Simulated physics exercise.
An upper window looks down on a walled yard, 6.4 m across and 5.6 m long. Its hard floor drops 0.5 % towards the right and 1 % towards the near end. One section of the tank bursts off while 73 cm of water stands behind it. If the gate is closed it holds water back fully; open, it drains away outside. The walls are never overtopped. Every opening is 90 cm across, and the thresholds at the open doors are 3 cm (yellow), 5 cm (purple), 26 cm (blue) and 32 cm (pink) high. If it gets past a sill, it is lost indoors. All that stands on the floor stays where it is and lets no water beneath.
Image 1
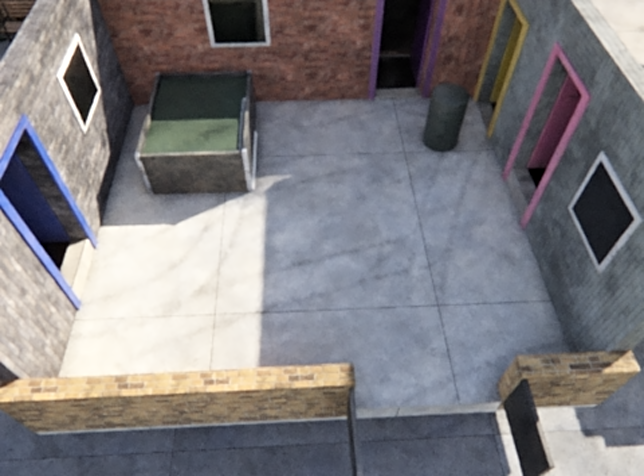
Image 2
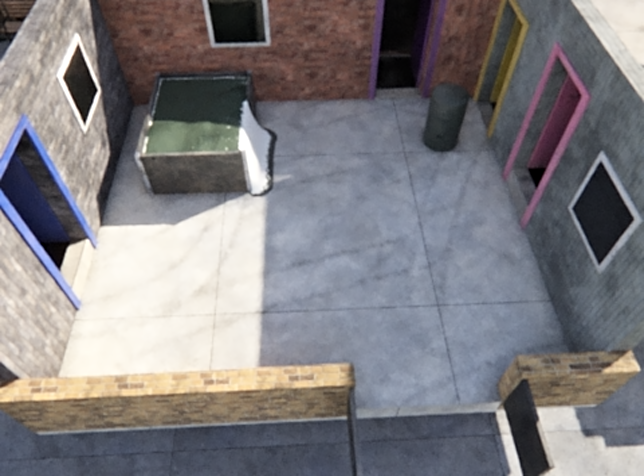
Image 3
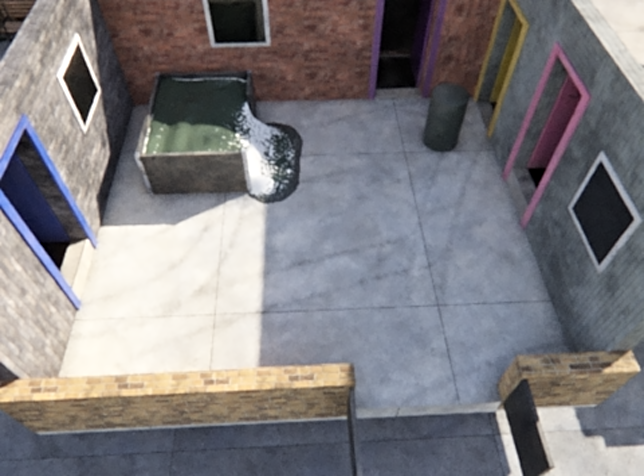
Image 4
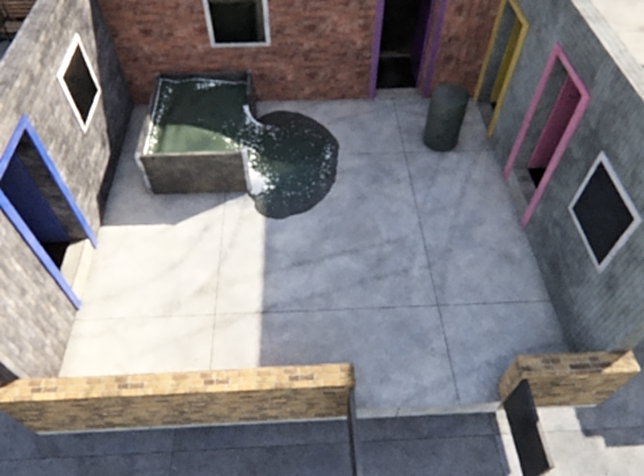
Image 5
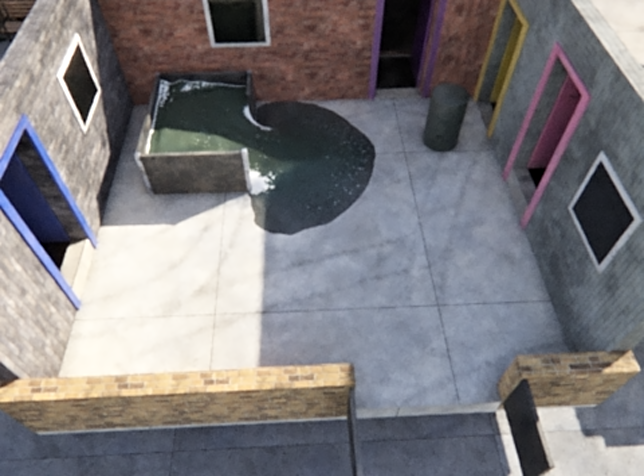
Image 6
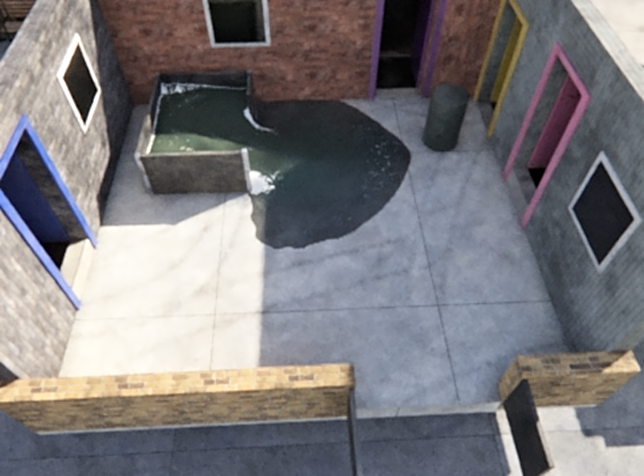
Dark water bursts from the right side of the tank and spreads across the yard floor.
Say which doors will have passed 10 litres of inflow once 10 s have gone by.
After that time: Yellow door: Passed, purple door: Passed, blue door: Not passed, pink door: Not passed.
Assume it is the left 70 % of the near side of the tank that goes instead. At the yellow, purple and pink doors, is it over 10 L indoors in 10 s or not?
Then: Yellow beyond it, purple short of it, pink short of it.
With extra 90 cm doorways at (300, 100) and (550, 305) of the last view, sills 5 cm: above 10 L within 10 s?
Per doorway, in order: Insufficient / sufficient.
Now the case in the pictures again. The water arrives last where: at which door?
Door: Blue.
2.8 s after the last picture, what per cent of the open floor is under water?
About 55 per cent.
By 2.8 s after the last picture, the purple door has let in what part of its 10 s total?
Share: ~ 25 %.
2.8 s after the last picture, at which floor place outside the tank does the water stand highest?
At about (574, 379).
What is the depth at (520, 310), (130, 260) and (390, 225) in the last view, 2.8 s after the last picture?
About 12, 0 and 3 cm respectively.
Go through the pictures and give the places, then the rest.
In the first frame, the tank at (199, 114) is whole and still, 73 cm deep.
In the second frame, the front is at (254, 194), 0.8 m from the gap at (248, 146); 0.4 m2 of floor is under water; 74 cm left at the back of the tank.
In the third frame, the front is at (281, 196), 1.0 m from the gap at (248, 148); 1.1 m2 of floor is under water; 72 cm left at the back of the tank.
In the fourth frame, water pours out at (249, 150) and has run 1.5 m, to (332, 141); typically 10 cm deep outside, 64 cm at the tank's back.
In the fifth frame, the front is at (367, 145), 2.0 m from the gap at (249, 150); 4.5 m2 of floor is under water; 62 cm left at the back of the tank.
In the sixth frame, the front is at (403, 148), 2.6 m from the gap at (249, 150); 6.4 m2 of floor is under water; 59 cm left at the back of the tank.
Then, 0.7 s after the last picture water covers 40 % of the floor and is deepest (32 cm) near (259, 170); yellow door 2 cm at the sill, 0 L in, purple door 8 cm at the sill, 0 L in, blue door not reached, pink door 20 cm at the sill, 0 L in.
Then, 1.5 s after the last picture water covers 55 % of the floor and is deepest (38 cm) near (470, 97); yellow door 17 cm at the sill, 31 L in, purple door 8 cm at the sill, 5 L in, blue door not reached, pink door 29 cm at the sill, 0 L in.
Then, 2.8 s after the last picture water covers 55 % of the floor and is deepest (30 cm) near (574, 379); yellow door 16 cm at the sill, 156 L in, purple door 10 cm at the sill, 18 L in, blue door not reached, pink door 17 cm at the sill, 1 L in.
Then, 5.3 s after the last picture water covers 70 % of the floor and is deepest (16 cm) near (560, 379); yellow door 9 cm at the sill, 269 L in, purple door 7 cm at the sill, 67 L in, blue door not reached, pink door 10 cm at the sill, 1 L in.
Then, 9.3 s after the last picture water covers 90 % of the floor and is deepest (12 cm) near (560, 379); yellow door 5 cm at the sill, 299 L in, purple door 3 cm at the sill, 72 L in, blue door 4 cm at the sill, 0 L in, pink door 5 cm at the sill, 1 L in.
